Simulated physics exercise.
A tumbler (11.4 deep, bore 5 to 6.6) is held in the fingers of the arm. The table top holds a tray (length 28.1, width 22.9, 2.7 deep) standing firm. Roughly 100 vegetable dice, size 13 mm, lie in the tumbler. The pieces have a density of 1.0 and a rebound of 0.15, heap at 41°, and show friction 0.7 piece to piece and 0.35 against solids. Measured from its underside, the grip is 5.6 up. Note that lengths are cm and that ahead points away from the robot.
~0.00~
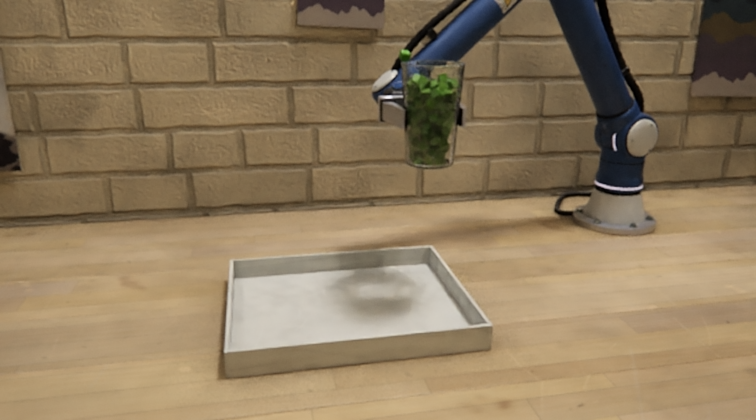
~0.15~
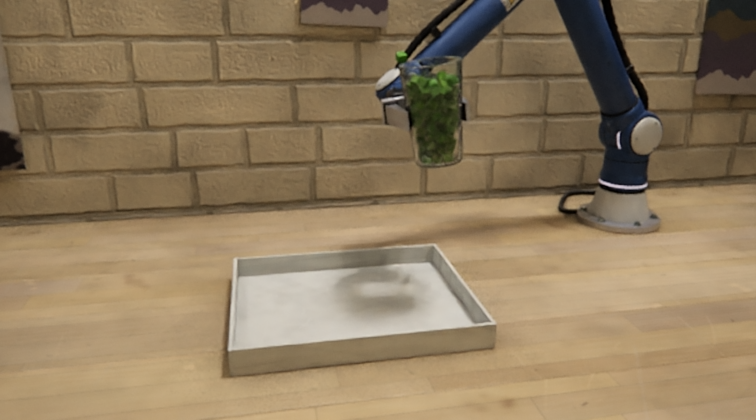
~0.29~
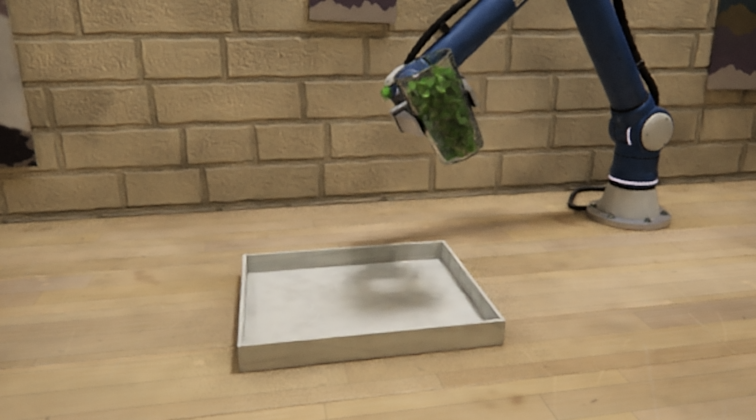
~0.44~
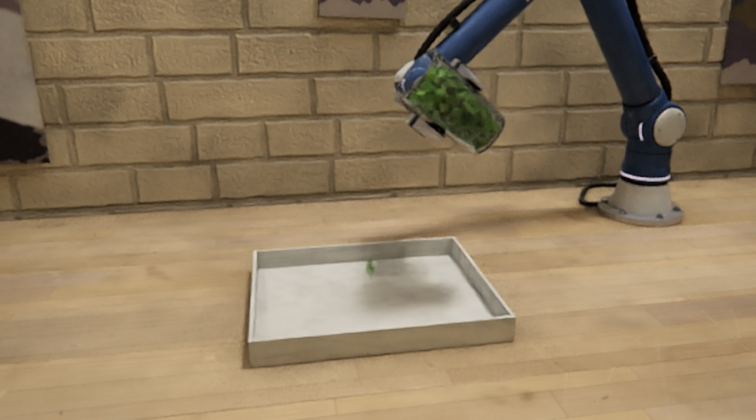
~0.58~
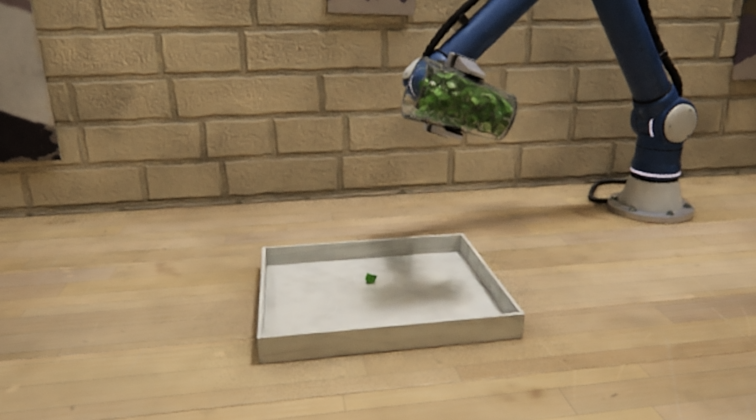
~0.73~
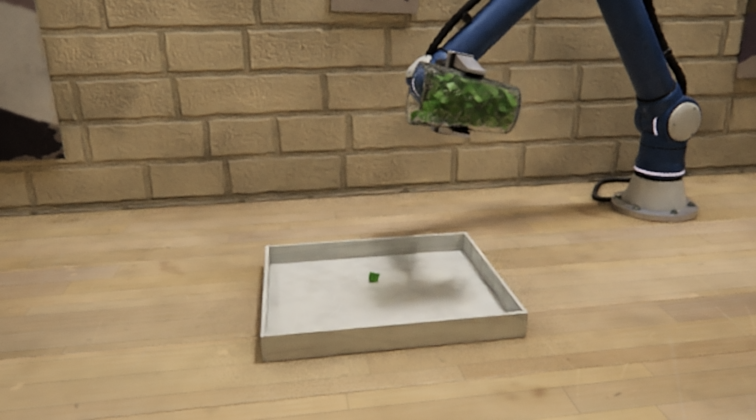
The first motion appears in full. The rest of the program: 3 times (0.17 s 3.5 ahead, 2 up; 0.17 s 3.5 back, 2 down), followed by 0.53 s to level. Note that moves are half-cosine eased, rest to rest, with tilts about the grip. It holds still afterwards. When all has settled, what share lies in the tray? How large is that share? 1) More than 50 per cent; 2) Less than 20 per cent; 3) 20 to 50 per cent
3.
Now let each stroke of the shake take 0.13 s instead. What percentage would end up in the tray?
In that case it would be near 70 percent.
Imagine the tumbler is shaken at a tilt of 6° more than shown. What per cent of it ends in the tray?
I'd put it at around 55 per cent.
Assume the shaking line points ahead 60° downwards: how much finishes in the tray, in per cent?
Close to 5 in a hundred.
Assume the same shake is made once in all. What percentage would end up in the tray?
That would give close to 10 percent.
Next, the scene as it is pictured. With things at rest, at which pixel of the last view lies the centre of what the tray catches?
It lands close to (385, 286).
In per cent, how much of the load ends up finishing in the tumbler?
70 percent.
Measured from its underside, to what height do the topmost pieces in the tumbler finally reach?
Roughly 9.5 cm.
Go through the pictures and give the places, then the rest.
The tumbler middle at (431, 116), level; upper third of the load around (432, 94), from x 405 to 455, top at y 55; 105 in the tumbler, in the first picture.
The tumbler middle at (435, 114), tilted 7° forward; upper third of the load around (434, 93), from x 400 to 455, top at y 55, in the second picture.
The tumbler middle at (443, 110), tilted 27° forward; upper third of the load around (438, 91), from x 385 to 470, top at y 75; 104 in the tumbler, 1 in flight or on a rim, in the third picture.
The tumbler middle at (453, 107), tilted 51° forward; upper third of the load around (444, 93), from x 370 to 490, top at y 70; 104 in the tumbler, 1 in the tray, in the fourth picture.
The tumbler middle at (462, 103), tilted 71° forward; upper third of the load around (455, 93), from x 370 to 505, top at y 80; 104 in the tumbler, 1 in the tray, in the fifth picture.
The tumbler middle at (465, 102), tilted 78° forward; upper third of the load around (462, 91), from x 375 to 510, top at y 80; 104 in the tumbler, 1 in the tray, in the sixth picture.
After 1.35 s, tilted 78° forward, highest piece 26 above the table; 87 in the tumbler, 12 in the tray, 6 in flight or on a rim.
After 1.97 s, tilted 49° forward, highest piece 27 above the table; 75 in the tumbler, 30 in the tray.
After 2.48 s, level, highest piece 28 above the table; 75 in the tumbler, 30 in the tray.
After 3.53 s, level, highest piece 28 above the table; 75 in the tumbler, 30 in the tray.
In the end, 75 in the tumbler, 30 in the tray. That is 29 % in the tray.
